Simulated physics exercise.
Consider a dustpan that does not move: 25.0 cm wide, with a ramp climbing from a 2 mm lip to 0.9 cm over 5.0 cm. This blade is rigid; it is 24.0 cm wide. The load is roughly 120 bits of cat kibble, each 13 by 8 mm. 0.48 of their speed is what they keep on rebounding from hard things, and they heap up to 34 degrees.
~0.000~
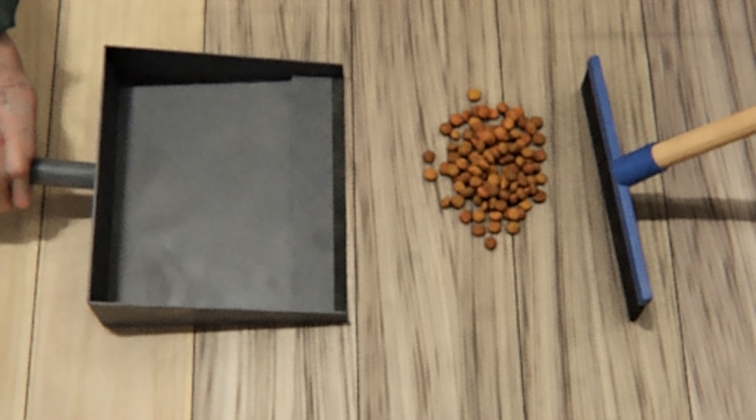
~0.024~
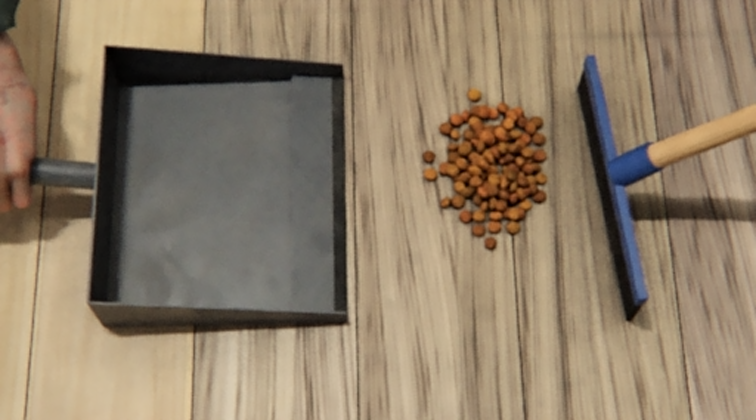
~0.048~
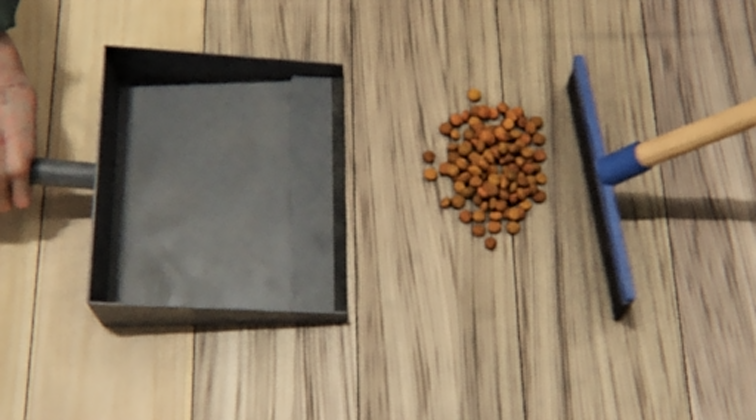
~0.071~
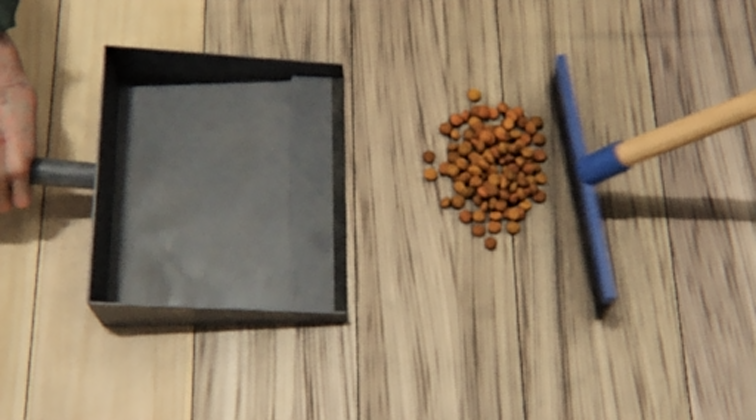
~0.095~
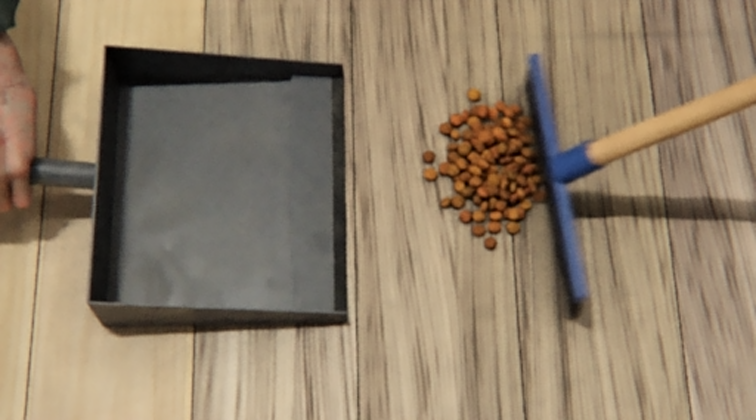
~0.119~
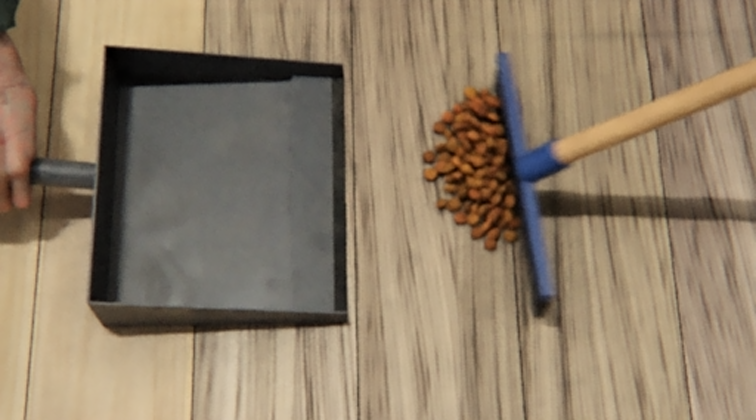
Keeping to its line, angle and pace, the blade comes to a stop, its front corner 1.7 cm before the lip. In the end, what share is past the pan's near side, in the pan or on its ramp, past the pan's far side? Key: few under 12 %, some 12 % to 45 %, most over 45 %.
Near side = few, pan = most, far side = few.
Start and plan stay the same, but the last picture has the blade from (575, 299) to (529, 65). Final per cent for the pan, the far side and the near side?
Per cent by place - pan 50, far side 5, near side 0.
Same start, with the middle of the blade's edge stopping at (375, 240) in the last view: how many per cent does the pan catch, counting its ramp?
Close to 70 in a hundred.
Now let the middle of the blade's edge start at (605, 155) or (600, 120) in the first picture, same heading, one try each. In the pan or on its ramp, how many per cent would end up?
The two tries give some 65 % and some 60 %.
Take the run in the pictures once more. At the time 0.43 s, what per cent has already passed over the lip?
I'd put it near 75 per cent at that point.
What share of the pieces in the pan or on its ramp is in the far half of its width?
Something like 60 in a hundred.
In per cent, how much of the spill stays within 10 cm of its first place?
Around 0 percent.
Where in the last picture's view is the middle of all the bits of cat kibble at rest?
Around (315, 175).
After 0.19 s, middle of the blade 8 cm from the lip; 0 % over the lip, far side 0 %, near side 0 %.
After 0.24 s, middle of the blade 4 cm from the lip; 25 % over the lip, far side 0 %, near side 0 %.
After 0.43 s, middle of the blade 3 cm from the lip; 75 % over the lip, far side 0 %, near side 0 %.
By 1.2 s all is still; near side 0 %, pan 70 %, far side 5 %, in front of the lip or behind the blade 25 %.
